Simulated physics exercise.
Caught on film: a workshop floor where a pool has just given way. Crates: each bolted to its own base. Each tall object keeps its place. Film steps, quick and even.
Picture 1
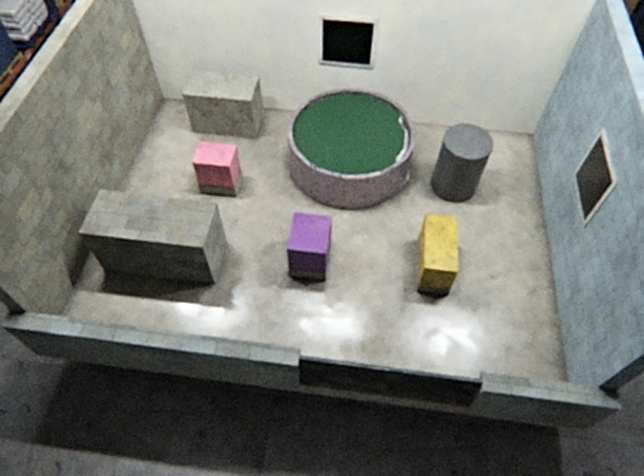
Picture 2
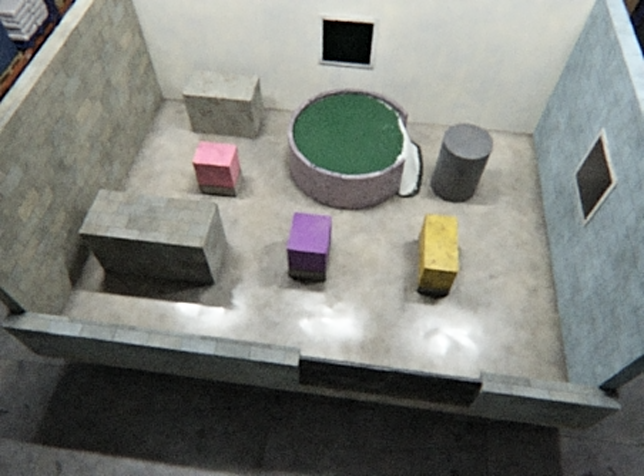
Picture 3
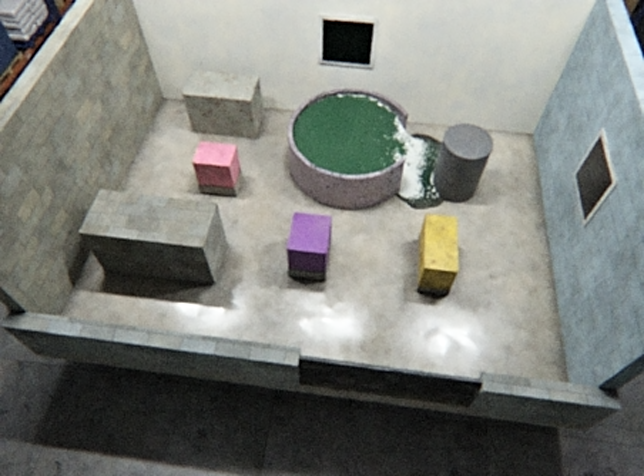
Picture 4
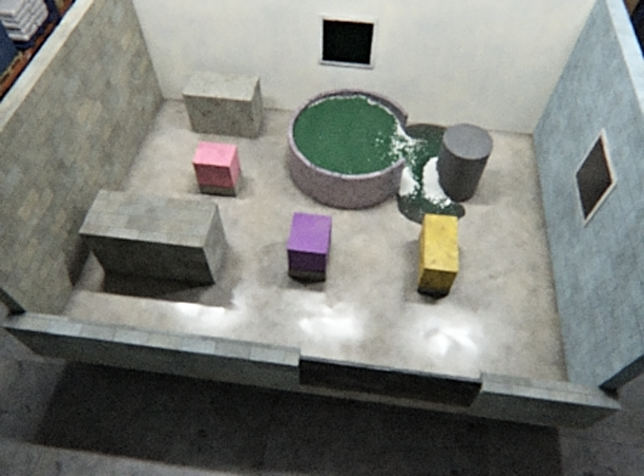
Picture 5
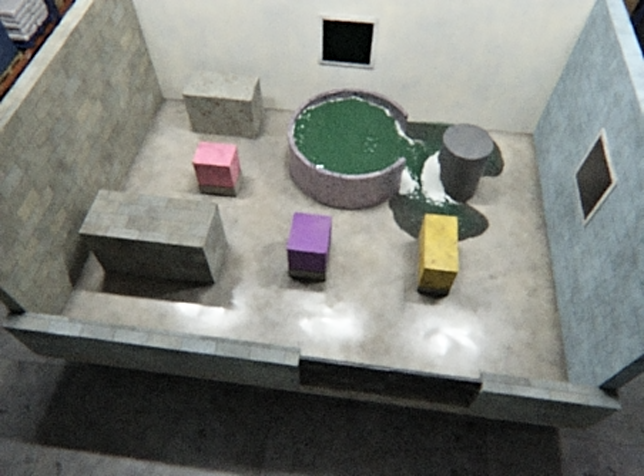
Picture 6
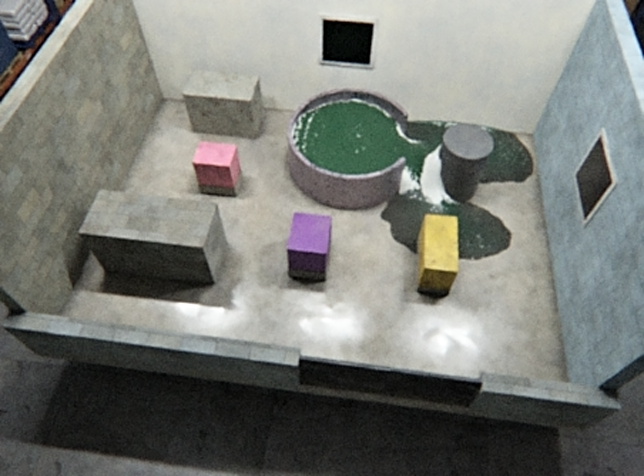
The footage shows a round pool of green water on a workshop floor giving way at its right side, the water pouring through the gap, running around the dark grey cylinder and spreading past the yellow block.
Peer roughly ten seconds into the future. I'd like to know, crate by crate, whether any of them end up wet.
Here is how they end up: The purple crate is left dry; the yellow crate gets wet; the pink crate is left dry.
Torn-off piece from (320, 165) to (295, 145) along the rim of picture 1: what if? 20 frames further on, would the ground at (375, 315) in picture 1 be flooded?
Submerged.
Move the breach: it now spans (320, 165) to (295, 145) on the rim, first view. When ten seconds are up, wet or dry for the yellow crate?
In that case the yellow crate is never flooded.
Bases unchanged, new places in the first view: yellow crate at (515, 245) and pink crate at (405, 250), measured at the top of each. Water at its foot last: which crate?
Going by the pictures, it's the one in purple.
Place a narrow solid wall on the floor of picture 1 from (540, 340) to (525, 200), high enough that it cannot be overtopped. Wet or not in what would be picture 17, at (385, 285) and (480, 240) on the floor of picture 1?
Reached, reached.
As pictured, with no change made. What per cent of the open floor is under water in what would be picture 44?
It comes to 80 per cent.
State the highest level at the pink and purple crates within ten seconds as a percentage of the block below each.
Roughly 40 per cent for the first, 50 per cent for the second.
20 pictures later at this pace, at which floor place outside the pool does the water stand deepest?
Somewhere near (491, 393), I think.
A moment on, water covers 25 % of the floor; the purple crate not reached, the yellow crate water round its plinth, the pink crate not reached.
Next, water covers 40 % of the floor; the purple crate water round its plinth, the yellow crate water round its plinth, the pink crate not reached.
Then, water covers 55 % of the floor; the purple crate water round its plinth, the yellow crate water round its plinth, the pink crate not reached.
Later, water covers 80 % of the floor; the purple crate water round its plinth, the yellow crate water round its plinth, the pink crate water round its plinth.
In the end, water covers 100 % of the floor; the purple crate stayed above the water, the yellow crate was topped, the pink crate stayed above the water.
